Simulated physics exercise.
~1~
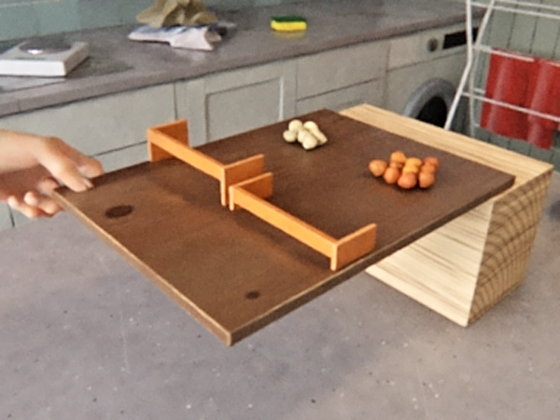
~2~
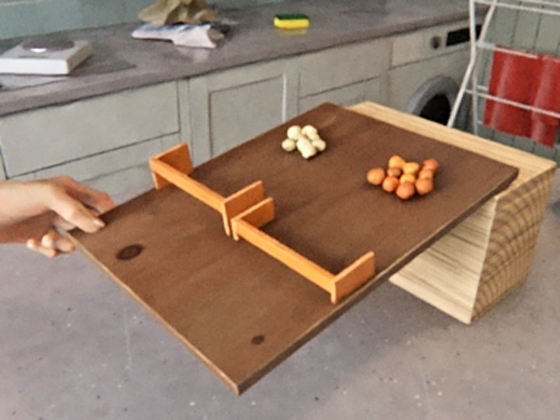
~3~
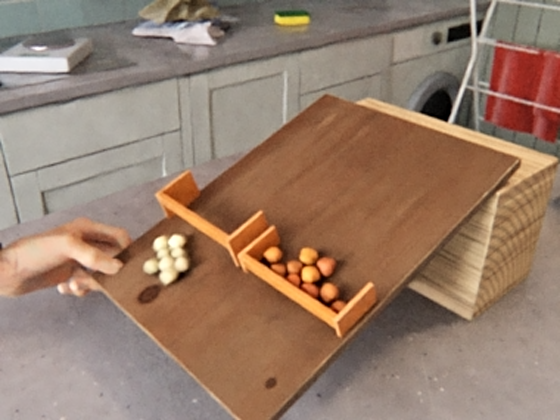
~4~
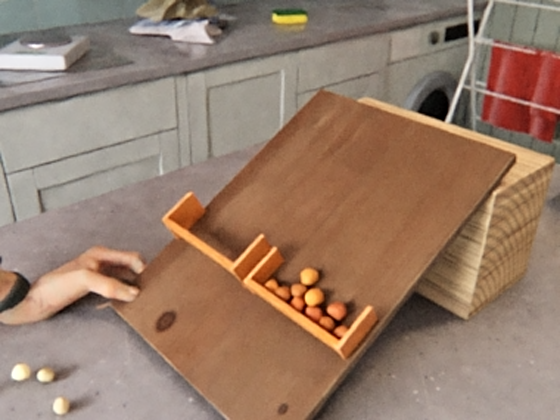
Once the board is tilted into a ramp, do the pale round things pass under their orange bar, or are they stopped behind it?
They pass beneath their bar and leave the board, with some seen on the worktop, while the orange ones stay lodged against their own bar.
